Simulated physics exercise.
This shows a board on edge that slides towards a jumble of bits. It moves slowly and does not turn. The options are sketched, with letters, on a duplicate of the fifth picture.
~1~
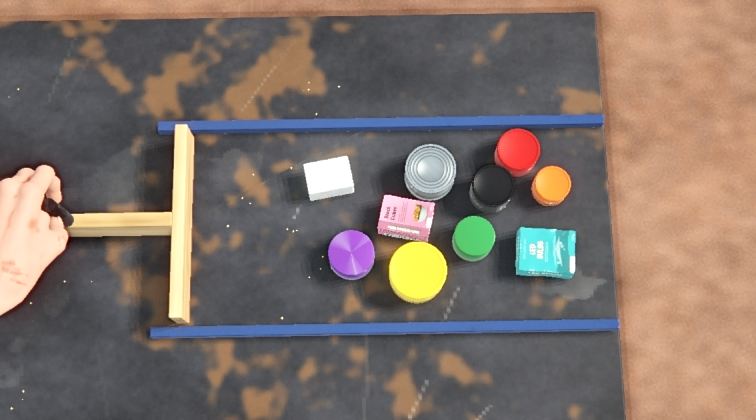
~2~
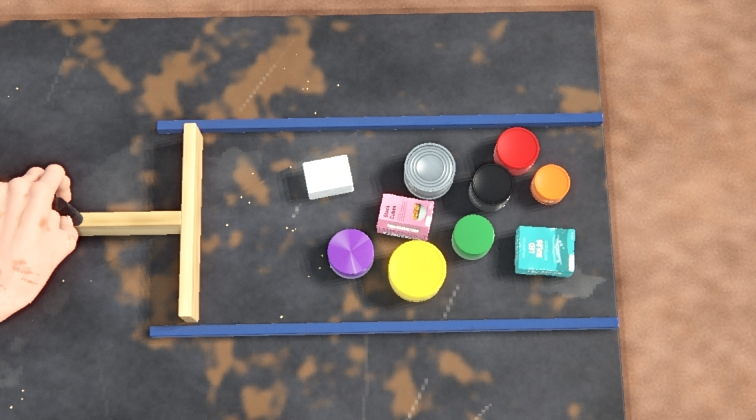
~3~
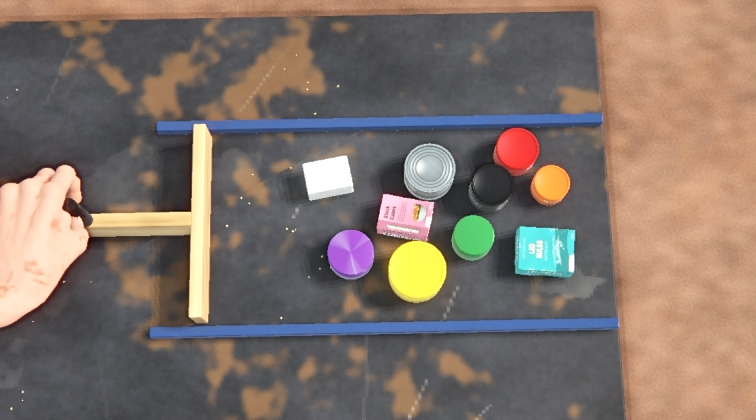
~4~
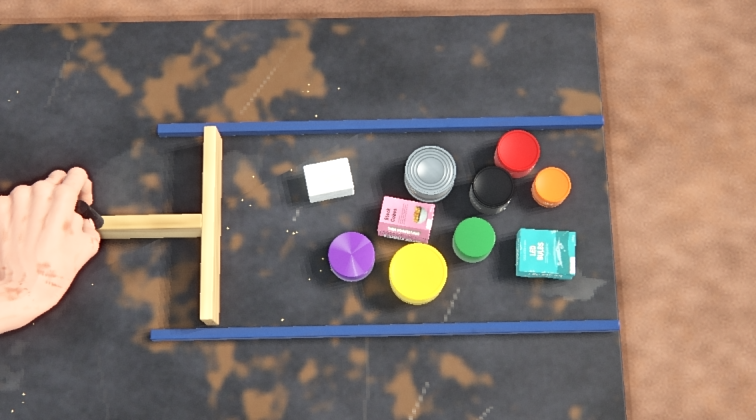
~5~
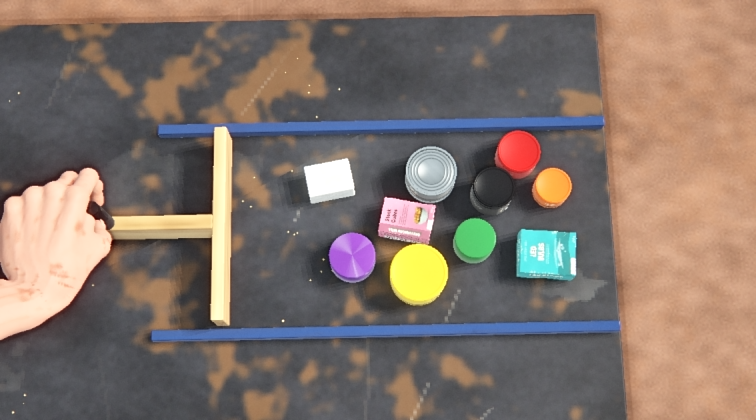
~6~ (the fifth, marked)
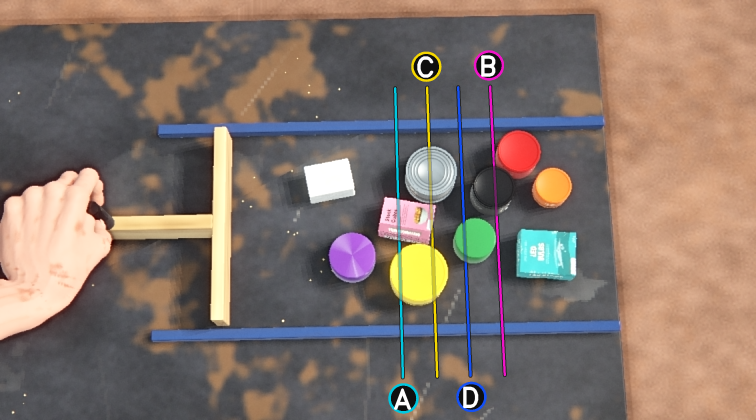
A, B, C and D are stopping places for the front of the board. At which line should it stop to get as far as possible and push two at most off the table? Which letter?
No farther than B.
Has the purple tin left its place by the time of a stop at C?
Yes.
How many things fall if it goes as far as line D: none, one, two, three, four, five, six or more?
By then, none.
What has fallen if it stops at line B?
The orange tub.
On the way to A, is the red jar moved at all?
By then, no.
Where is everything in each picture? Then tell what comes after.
In the first frame, grey tin (431, 173); turquoise box (545, 253); green pot (474, 239).
In the second frame, board (187, 218); orange tub (550, 185).
In the third frame, board (198, 218); red jar (516, 152).
In the fourth frame, board (208, 220); yellow jar (417, 274).
In the fifth frame, board (219, 221); purple tin (352, 258); grey tin (431, 176); turquoise box (546, 255).
On the marked copy, A at (399, 228); B at (497, 226); C at (432, 227); D at (464, 226).
Taking B. A third of the way, board (319, 219); white block (349, 184); orange tub (552, 188).
Two thirds of the way, board (420, 217); orange tub (559, 188); red jar (533, 150).
When it is over, board (496, 215); orange tub over the edge; red jar (604, 145); one fallen.
As for the rest, A is within the limit but short; C is within the limit but short; D is within the limit but short.
